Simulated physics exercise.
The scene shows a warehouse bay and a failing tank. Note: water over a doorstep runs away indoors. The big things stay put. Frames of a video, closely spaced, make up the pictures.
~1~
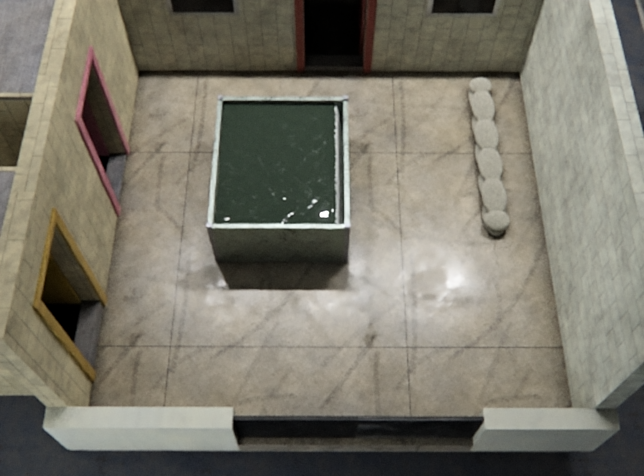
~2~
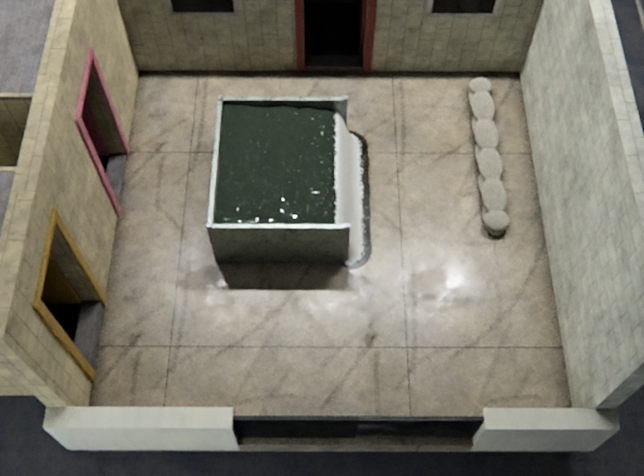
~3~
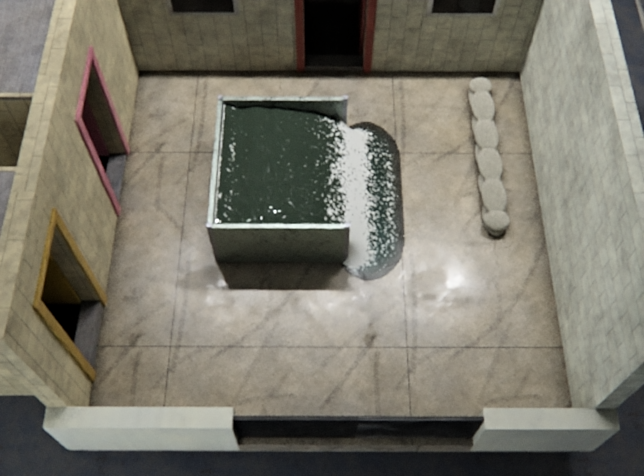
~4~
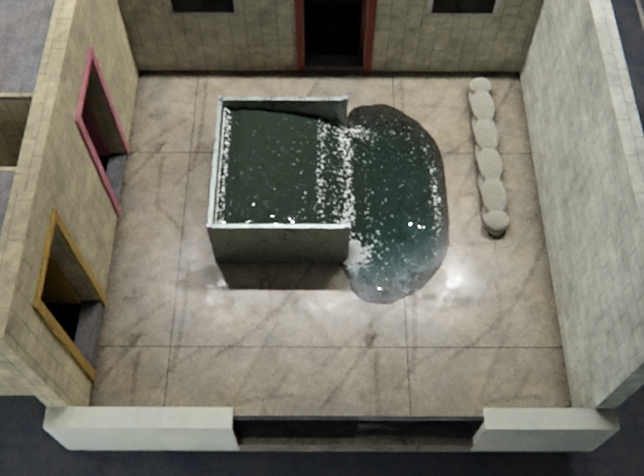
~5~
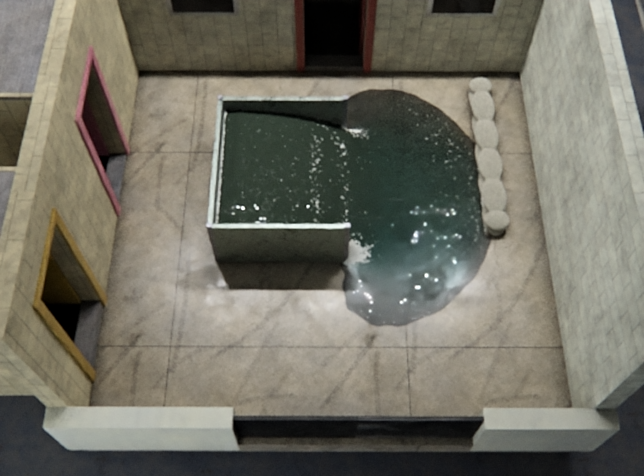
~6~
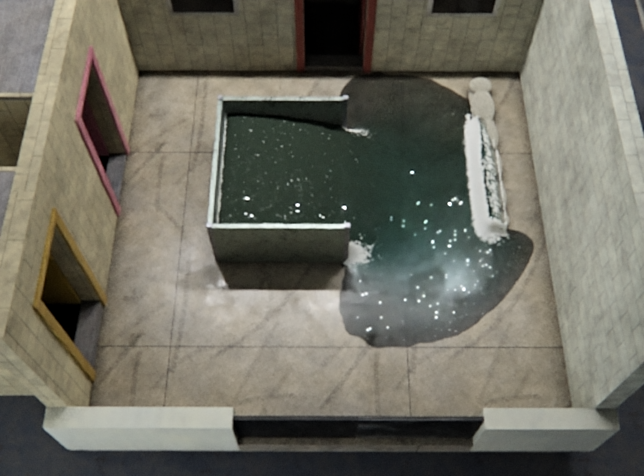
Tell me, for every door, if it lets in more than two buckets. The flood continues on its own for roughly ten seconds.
My prediction: The yellow door will receive two buckets or fewer; the red door will receive two buckets or fewer; the pink door will receive over two buckets.
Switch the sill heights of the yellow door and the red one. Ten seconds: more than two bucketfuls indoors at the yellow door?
I'd say the yellow door breaks the cap in that case.
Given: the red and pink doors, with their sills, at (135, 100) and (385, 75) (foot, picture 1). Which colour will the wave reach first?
The flood hits the one in pink before any other door.
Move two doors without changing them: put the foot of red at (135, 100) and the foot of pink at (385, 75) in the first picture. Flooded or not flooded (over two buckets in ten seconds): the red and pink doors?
Red door exceeds the limit; pink door exceeds the limit.
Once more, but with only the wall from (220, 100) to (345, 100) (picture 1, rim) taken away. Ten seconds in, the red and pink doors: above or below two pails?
One by one: Red ends up above, pink ends up above.
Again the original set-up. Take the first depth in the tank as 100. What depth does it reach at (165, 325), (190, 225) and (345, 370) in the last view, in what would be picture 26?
About 0, 0 and 6 percent, in that order.
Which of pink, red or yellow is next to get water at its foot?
I'd say the red door.
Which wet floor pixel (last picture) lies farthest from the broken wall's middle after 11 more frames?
About (565, 425).
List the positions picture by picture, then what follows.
The tank at (281, 163) is whole and still, in the first picture.
Water pours out at (343, 186) and has run to a hidden place, in the second picture.
Water pours out at (343, 187) and has run to (370, 128), in the third picture.
Water pours out at (343, 189) and has run to (390, 112), in the fourth picture.
Water pours out at (343, 189) and has run to (451, 125), in the fifth picture.
The front is at (525, 250), out from the gap at (343, 190), in the sixth picture.
A moment on, water covers 40 % of the floor; the yellow door not reached, the red door wet at the sill, nothing in, the pink door not reached.
Next, water covers 45 % of the floor; the yellow door not reached, the red door wet at the sill, nothing in, the pink door not reached.
Then, water covers 70 % of the floor; the yellow door not reached, the red door wet at the sill, nothing in, the pink door not reached.
Later, water covers 95 % of the floor; the yellow door wet at the sill, nothing in, the red door wet at the sill, nothing in, the pink door under two buckets in.
In the end, water covers 95 % of the floor; the yellow door wet at the sill, nothing in, the red door wet at the sill, nothing in, the pink door far over two buckets in.
